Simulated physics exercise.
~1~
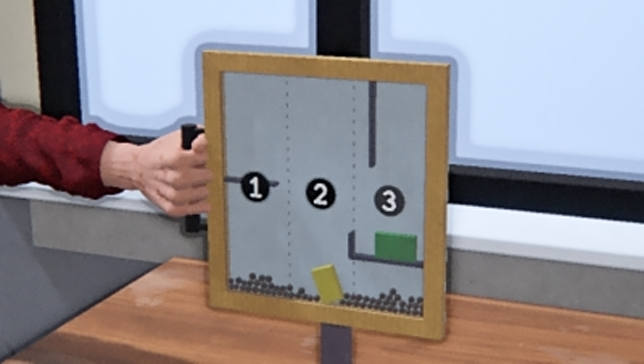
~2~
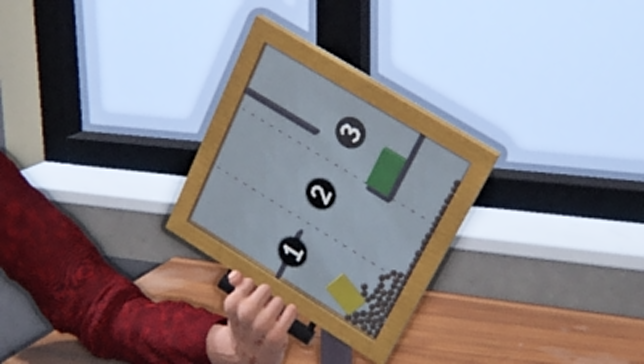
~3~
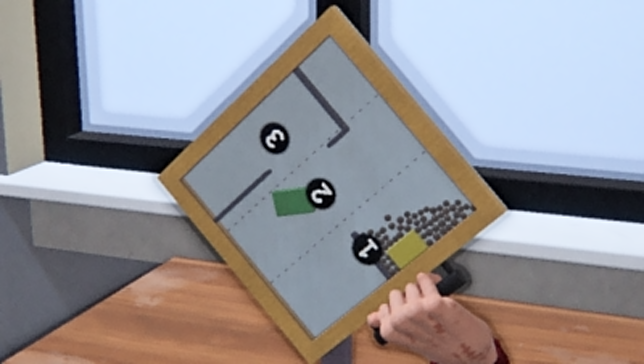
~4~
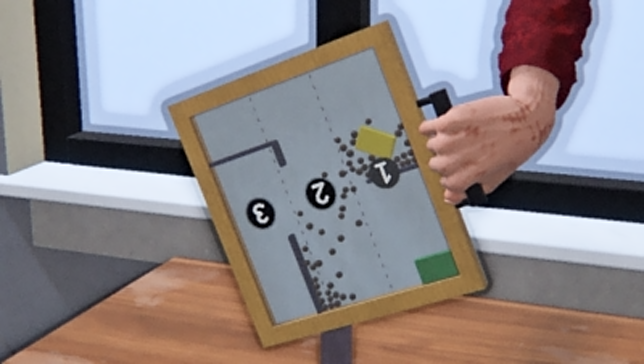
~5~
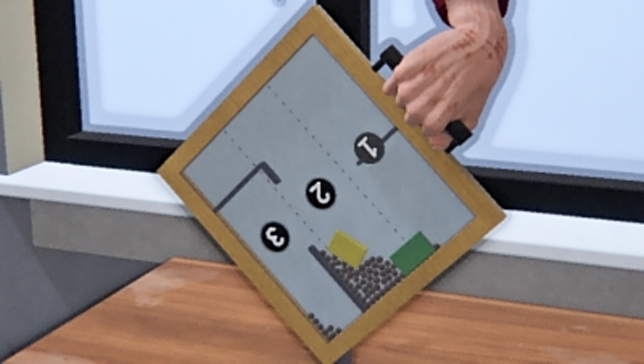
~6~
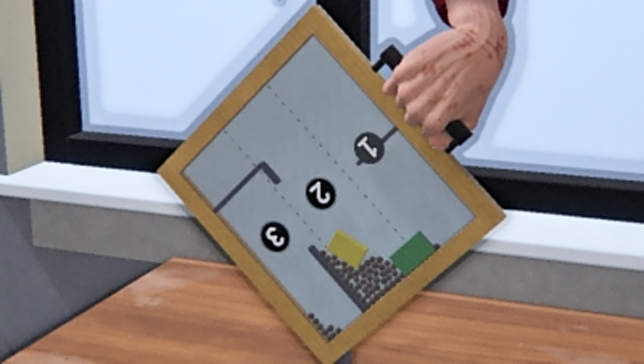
A shallow wood-framed case with a clear front, seen straight on, stands upright above a wooden table before a bright window. Inside its grey interior, divided into three numbered strips, lie small dark round beads, a yellow block at the bottom and a green block on a ledge at right. A hand in a red sleeve grips the handle at left and turns the case anticlockwise, and the beads slide into a corner. As it turns past upside down, the green block drops away and the beads scatter downward. Finally it rests tilted, beads heaped low in strips two and three, both blocks nearby.
